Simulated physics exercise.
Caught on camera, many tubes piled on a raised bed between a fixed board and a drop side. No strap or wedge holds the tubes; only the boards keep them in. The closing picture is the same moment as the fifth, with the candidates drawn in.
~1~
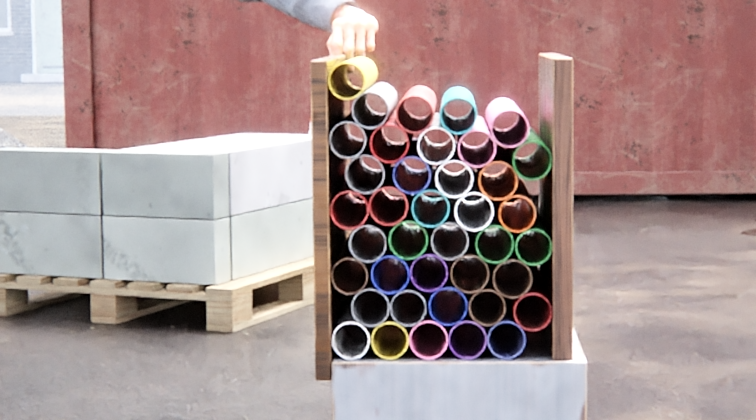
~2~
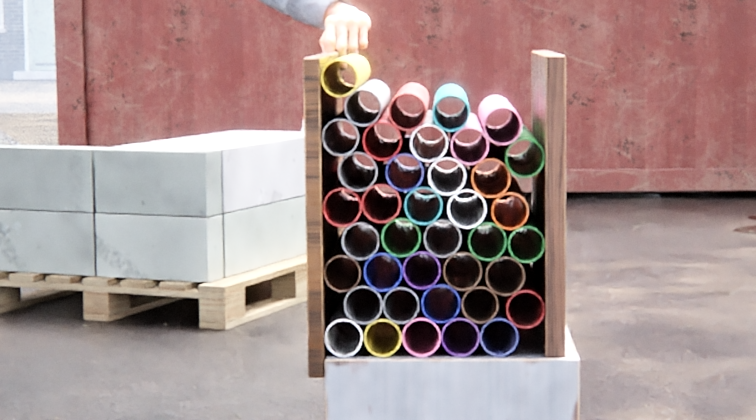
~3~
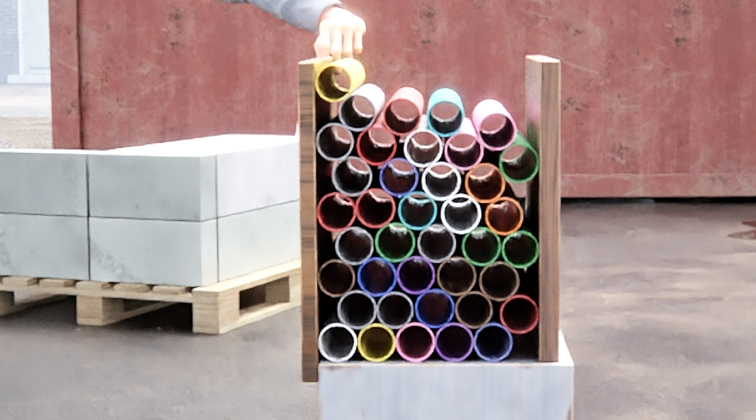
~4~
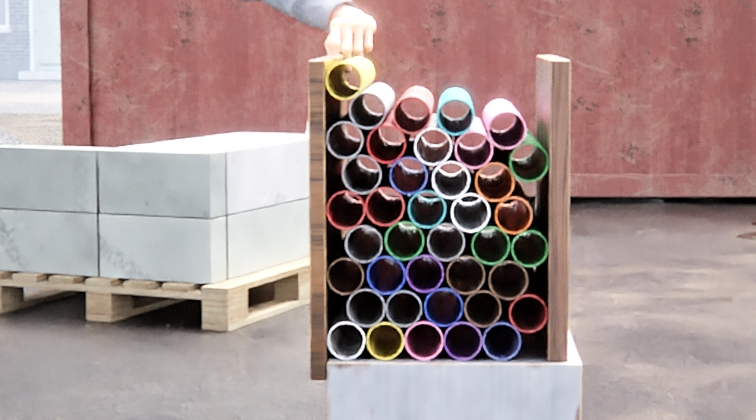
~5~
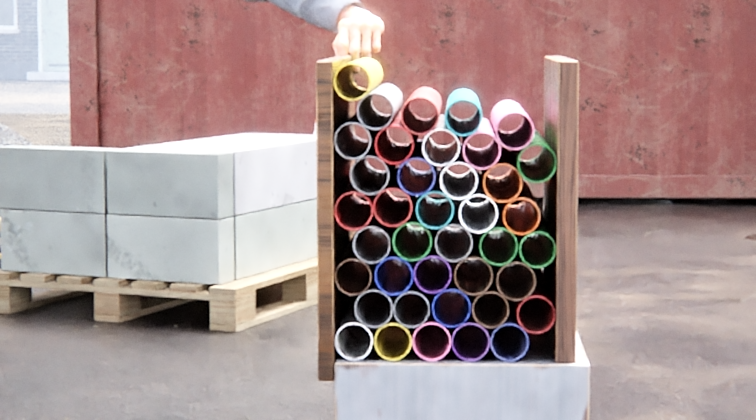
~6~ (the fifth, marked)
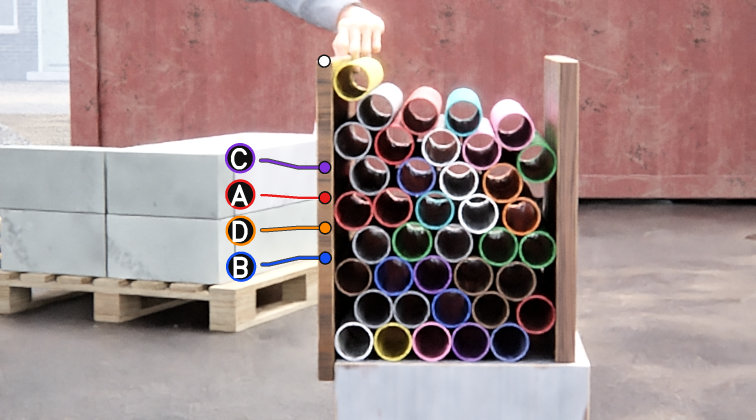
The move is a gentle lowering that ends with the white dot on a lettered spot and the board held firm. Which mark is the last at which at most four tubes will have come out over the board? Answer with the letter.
At most to D.
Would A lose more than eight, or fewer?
Fewer than eight.
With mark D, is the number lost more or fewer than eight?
Fewer than eight.
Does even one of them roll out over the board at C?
Yes, at C.
On the marked copy, A at (325, 198); B at (325, 258); C at (325, 167); D at (325, 228); the white dot at (324, 61).
Taking D. A third of the way, top of the board (333, 133).
Two thirds of the way, top of the board (334, 215).
When it is over, top of the board (334, 227), three out over the board.
As for the rest, A three out over the board; B more than four out over the board; C one out over the board.
